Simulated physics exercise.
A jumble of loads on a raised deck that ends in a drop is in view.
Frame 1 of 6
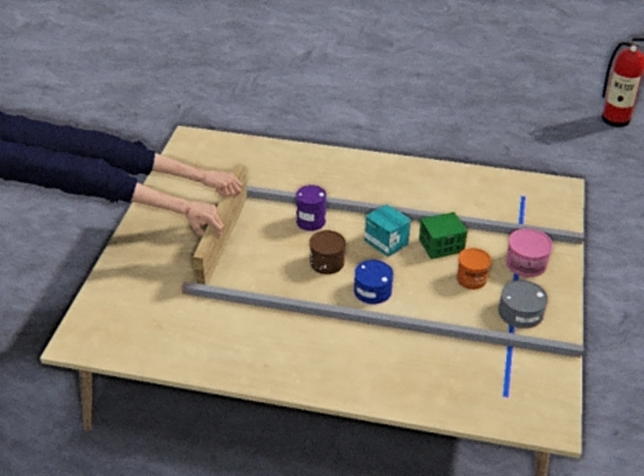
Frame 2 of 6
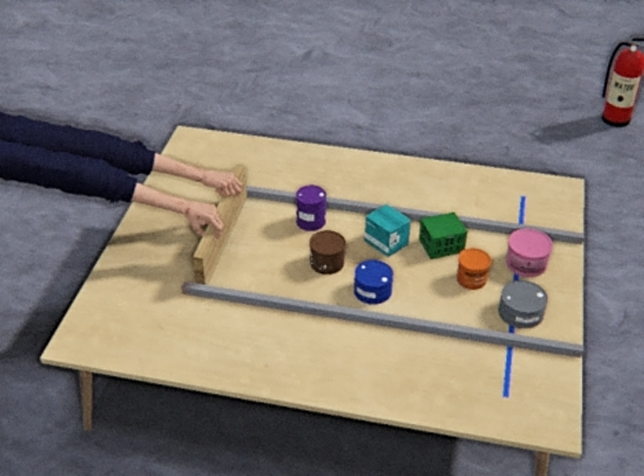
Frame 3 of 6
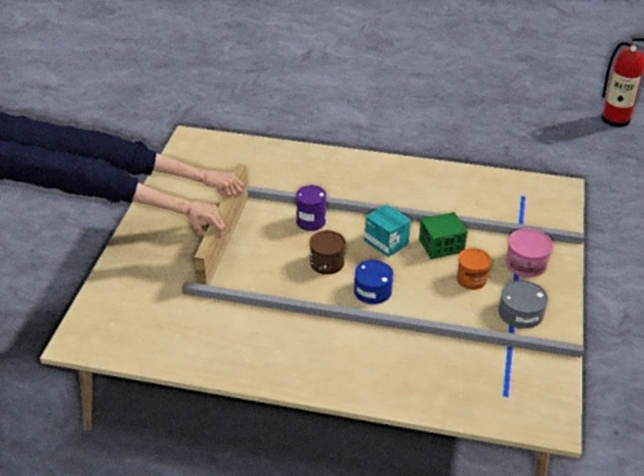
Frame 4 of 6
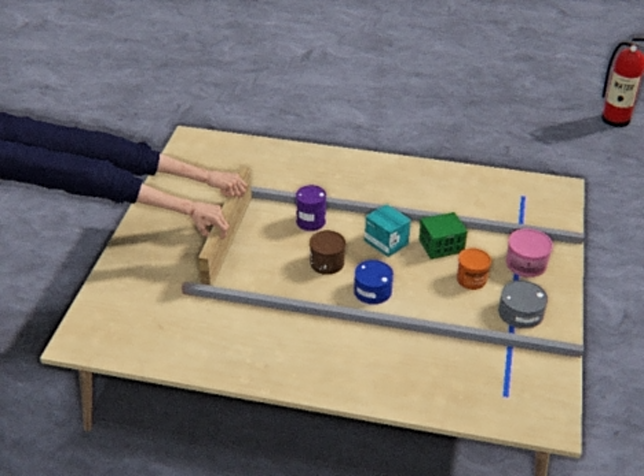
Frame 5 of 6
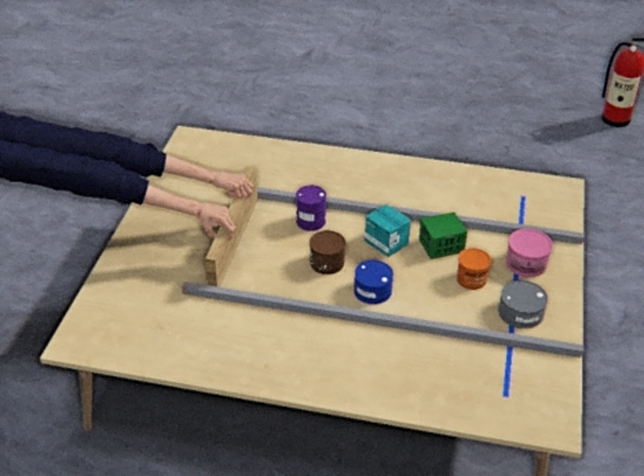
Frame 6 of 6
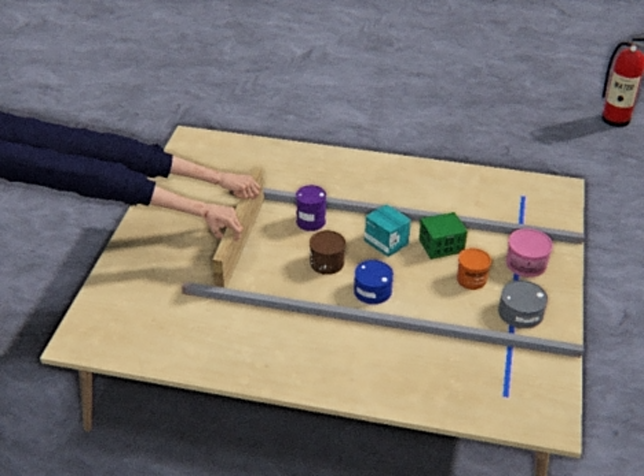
Two hands held a wooden plank at the left of a table, keeping it almost still before sliding it slightly right, while the colorful containers between the gray rails stayed where they were.
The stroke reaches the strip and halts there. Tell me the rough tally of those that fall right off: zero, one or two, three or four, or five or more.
Tally: One or two.
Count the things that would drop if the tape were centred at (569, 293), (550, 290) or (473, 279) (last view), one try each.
In order: 8, 5 and 0.
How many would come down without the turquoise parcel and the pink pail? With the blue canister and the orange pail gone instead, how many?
Fallen: 0 in the first try, 1 in the other.
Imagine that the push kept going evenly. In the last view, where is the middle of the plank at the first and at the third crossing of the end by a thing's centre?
Its middle is near (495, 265) and then near (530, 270).
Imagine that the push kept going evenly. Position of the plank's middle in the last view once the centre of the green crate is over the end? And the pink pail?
Around (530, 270), then around (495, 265).
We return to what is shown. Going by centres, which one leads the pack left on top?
The grey canister ends up foremost.
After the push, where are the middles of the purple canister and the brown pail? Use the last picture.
Purple canister: About (537, 240); brown pail: About (535, 286).
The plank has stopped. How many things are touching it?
It is in contact with 3.
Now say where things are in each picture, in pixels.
Pink pail (529, 253); grey canister (523, 304); orange pail (473, 269); plank (222, 225); tape (516, 285), in the first frame.
Grey canister (523, 304); plank (222, 225), in the second frame.
Orange pail (473, 269); blue canister (373, 282), in the third frame.
Pink pail (529, 253); green crate (443, 236), in the fourth frame.
Grey canister (523, 304); purple canister (311, 208), in the fifth frame.
Pink pail (529, 253); grey canister (523, 304); orange pail (473, 269); plank (240, 228); tape (516, 285), in the sixth frame.
A little later, none off yet; pink pail at rest near (529, 253); grey canister at rest near (523, 304); orange pail at rest near (473, 269).
When it is over, the number that fall off is one or two; down, pink pail.
